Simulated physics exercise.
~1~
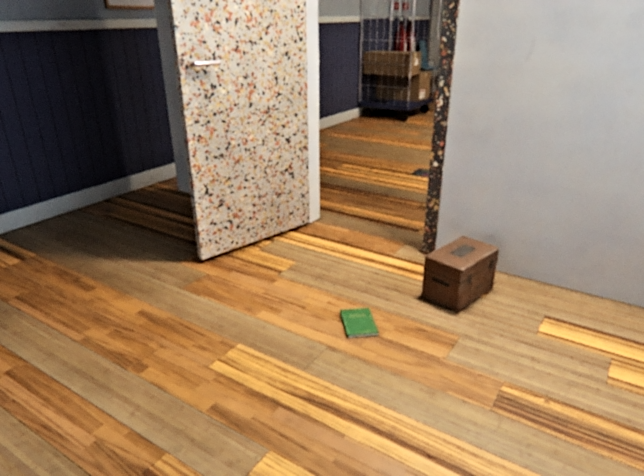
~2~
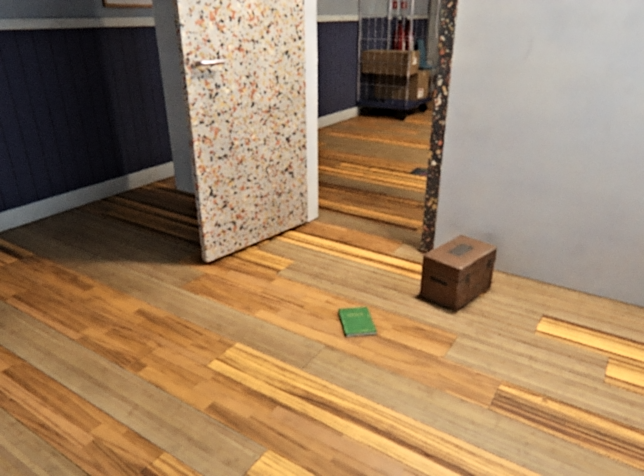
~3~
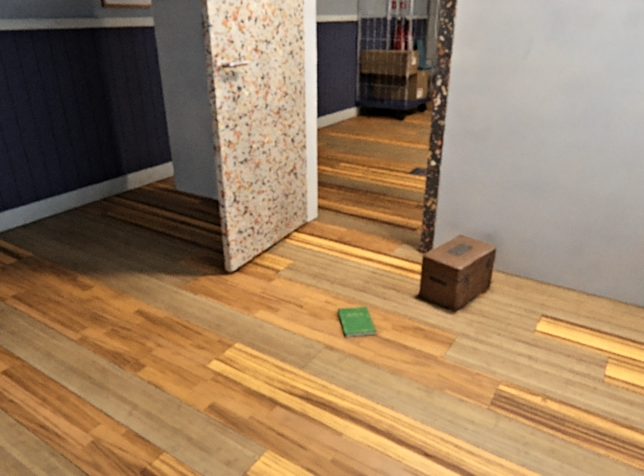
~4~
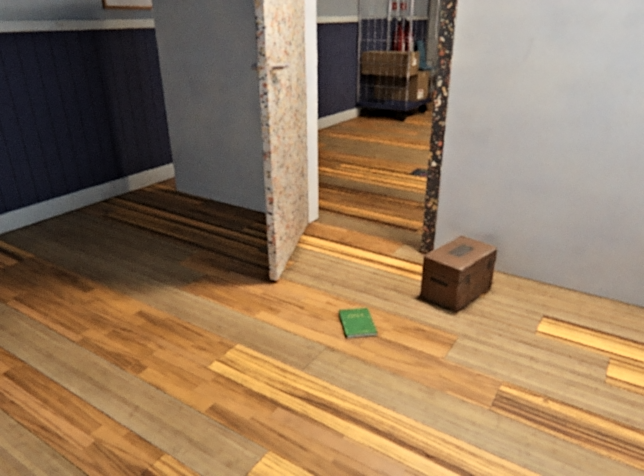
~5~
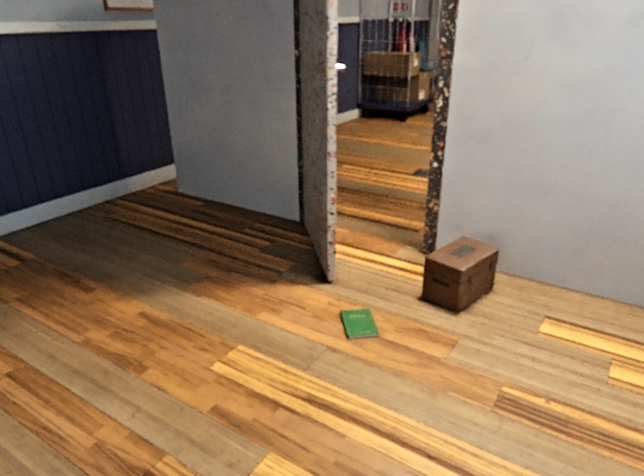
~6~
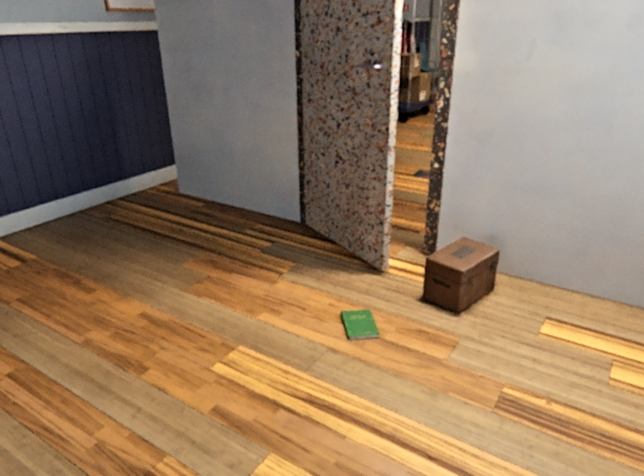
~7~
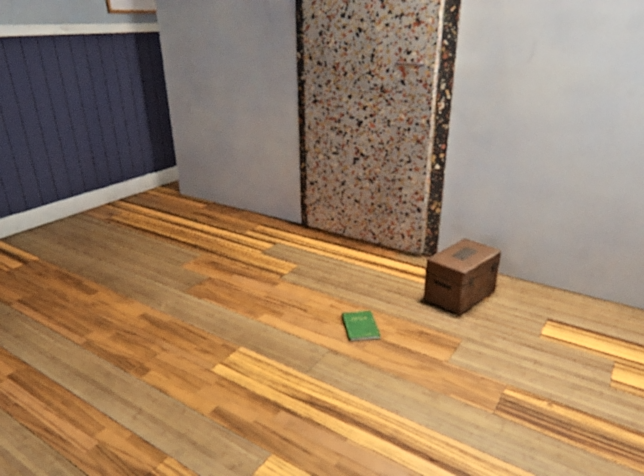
The footage shows a speckled room door standing wide open, with a green book and a brown box on the wooden floor nearby. The door swings steadily to the right, passes behind both objects without touching them, and ends fully closed in its frame.
